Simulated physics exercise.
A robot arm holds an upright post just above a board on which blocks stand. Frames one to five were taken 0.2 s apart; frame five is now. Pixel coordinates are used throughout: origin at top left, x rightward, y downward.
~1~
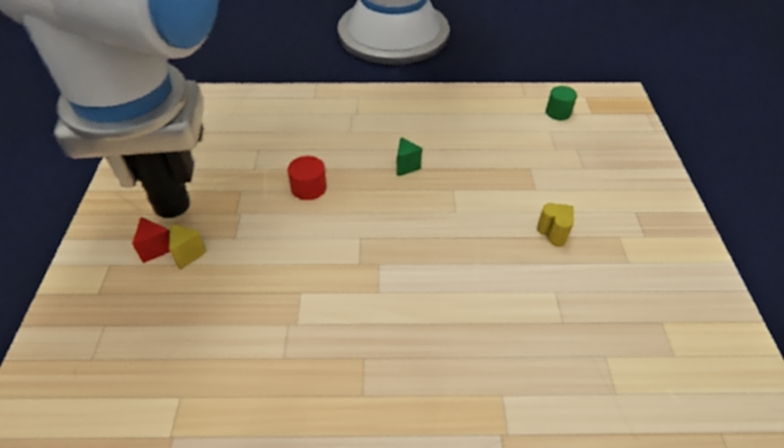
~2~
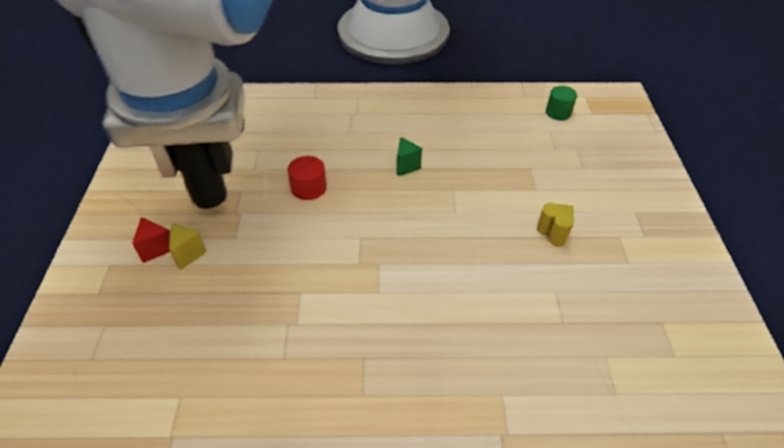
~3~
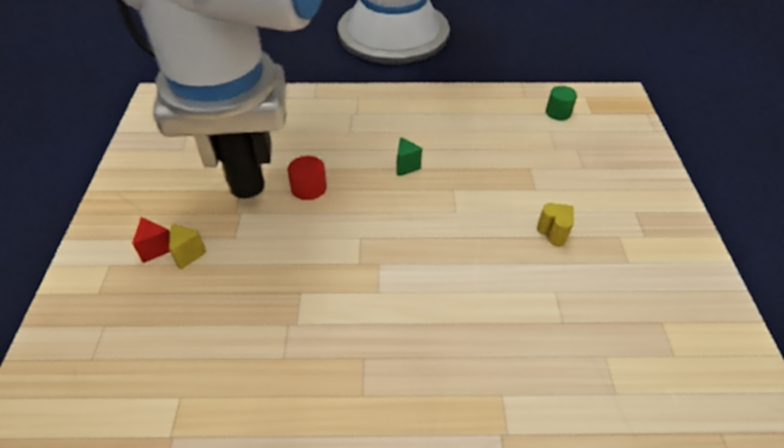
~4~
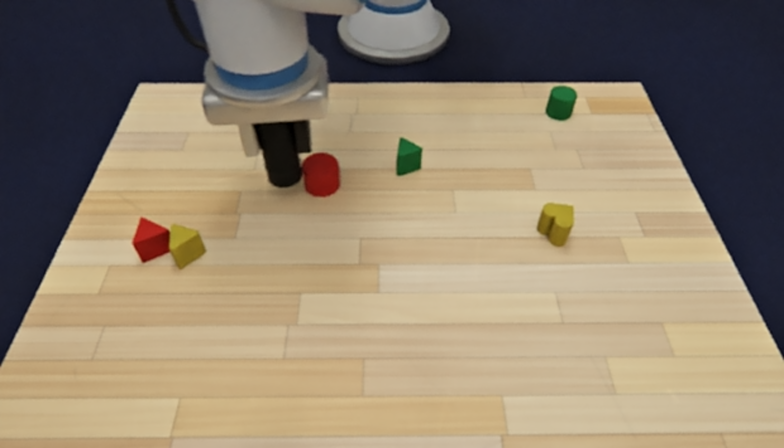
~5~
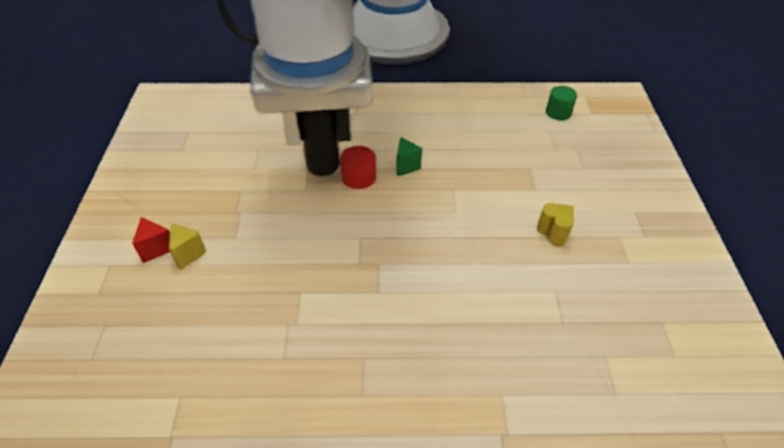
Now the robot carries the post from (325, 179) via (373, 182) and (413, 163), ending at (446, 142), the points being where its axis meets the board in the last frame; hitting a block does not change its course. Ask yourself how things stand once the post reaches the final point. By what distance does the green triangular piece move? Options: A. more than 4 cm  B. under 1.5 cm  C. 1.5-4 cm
I choose A.
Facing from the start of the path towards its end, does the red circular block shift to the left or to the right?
That's a shift to the right.
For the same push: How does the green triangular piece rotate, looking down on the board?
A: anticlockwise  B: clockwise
A - anticlockwise.
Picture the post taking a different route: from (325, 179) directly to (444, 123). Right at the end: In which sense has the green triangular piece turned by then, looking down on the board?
The twist is anticlockwise.
What follows on the original path. One third of the way, post at (374, 168); red circular block at (408, 155); green triangular piece at (424, 141), turned 65° anticlockwise.
Two thirds of the way, post at (414, 149); red circular block at (449, 144); green triangular piece at (454, 127), turned 90° anticlockwise.
At the end, post at (447, 128); red circular block at (468, 141); green triangular piece at (478, 118), turned 70° anticlockwise.
